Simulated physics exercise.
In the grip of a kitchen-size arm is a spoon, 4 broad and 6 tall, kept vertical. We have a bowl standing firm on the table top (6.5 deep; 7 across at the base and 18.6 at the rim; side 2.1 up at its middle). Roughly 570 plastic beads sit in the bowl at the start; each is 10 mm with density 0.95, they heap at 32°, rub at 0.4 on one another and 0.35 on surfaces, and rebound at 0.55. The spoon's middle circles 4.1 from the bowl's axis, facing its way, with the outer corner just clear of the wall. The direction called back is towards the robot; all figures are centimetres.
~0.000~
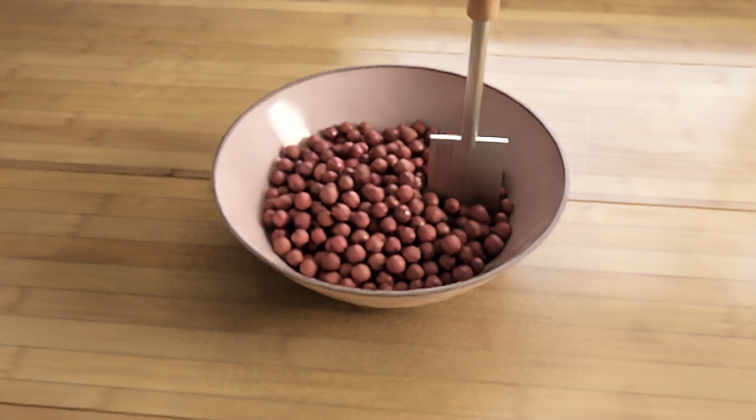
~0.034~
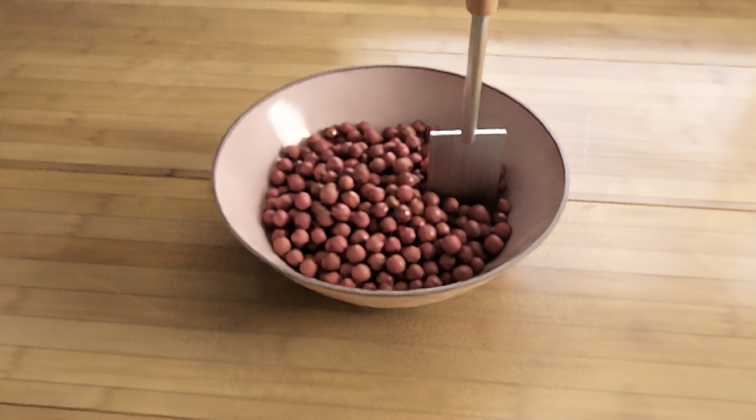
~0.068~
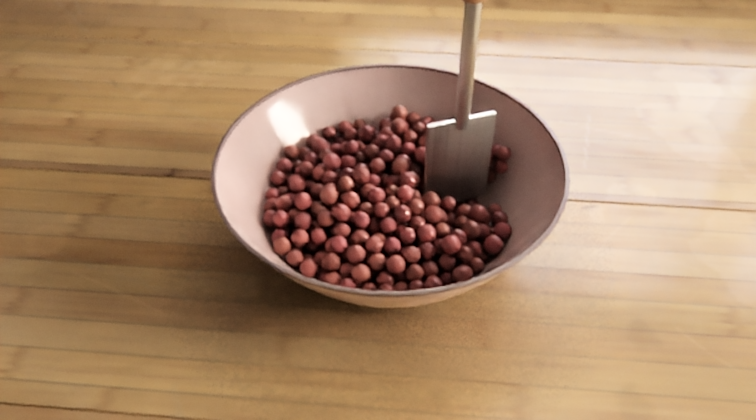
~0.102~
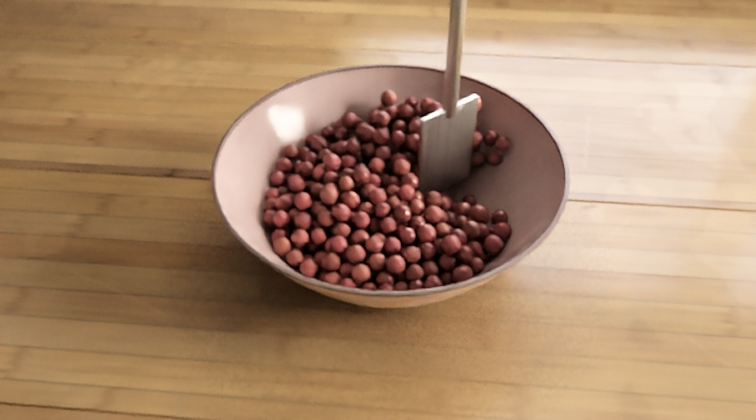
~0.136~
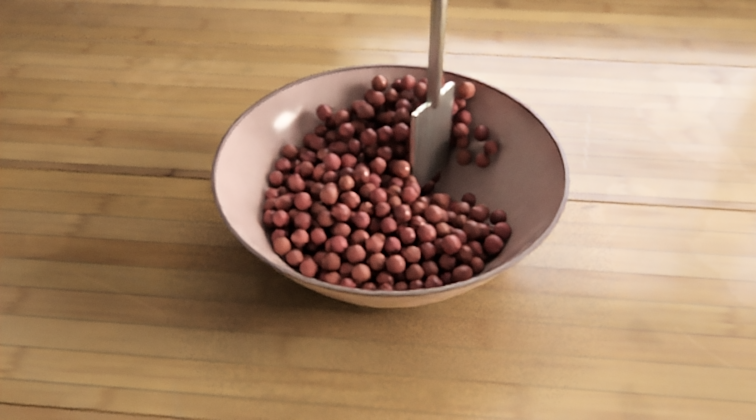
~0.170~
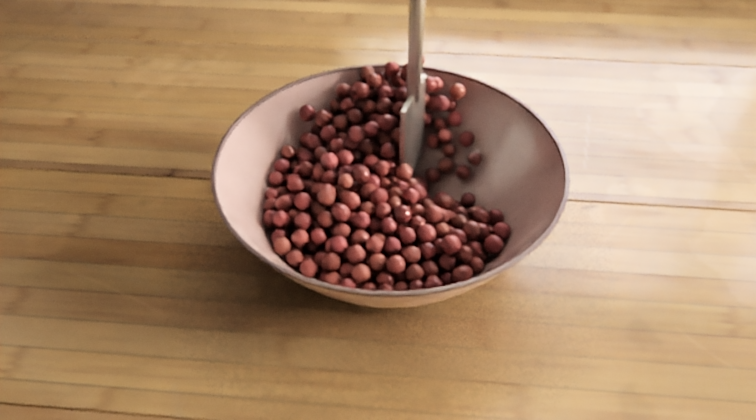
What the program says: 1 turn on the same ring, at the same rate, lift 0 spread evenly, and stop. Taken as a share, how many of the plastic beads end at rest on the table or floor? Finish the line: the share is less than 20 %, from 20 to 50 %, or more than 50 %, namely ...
The share is less than 20 %.
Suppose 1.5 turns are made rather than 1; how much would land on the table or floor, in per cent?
I'd reckon near 10 per cent.
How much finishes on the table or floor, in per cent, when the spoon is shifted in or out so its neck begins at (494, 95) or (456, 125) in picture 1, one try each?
Near 10 per cent and near 5 per cent, in that order.
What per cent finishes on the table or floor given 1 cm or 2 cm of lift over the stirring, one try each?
I'd reckon around 5 and 5 per cent.
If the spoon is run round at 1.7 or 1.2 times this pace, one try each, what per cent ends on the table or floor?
Estimates in order: Some 25 % and some 15 %.
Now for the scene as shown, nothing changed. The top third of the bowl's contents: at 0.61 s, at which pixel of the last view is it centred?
I'd point to about (459, 227).
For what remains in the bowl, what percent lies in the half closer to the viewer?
Close to 40 in a hundred.
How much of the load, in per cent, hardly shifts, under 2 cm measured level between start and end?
That comes to some 20 per cent.
After 0.39 s, 185° round, highest piece 8 above the table; 561 in the bowl, 4 on the table or floor, 4 in flight or on the tool.
After 0.61 s, 295° round, highest piece 8 above the table; 536 in the bowl, 28 on the table or floor, 5 in flight or on the tool.
After 0.91 s, 0° round, highest piece 7 above the table; 528 in the bowl, 41 on the table or floor.
After 1.61 s, 0° round, highest piece 7 above the table; 528 in the bowl, 41 on the table or floor.
In the end, 528 in the bowl, 41 on the table or floor. That is 7 % on the table or floor.
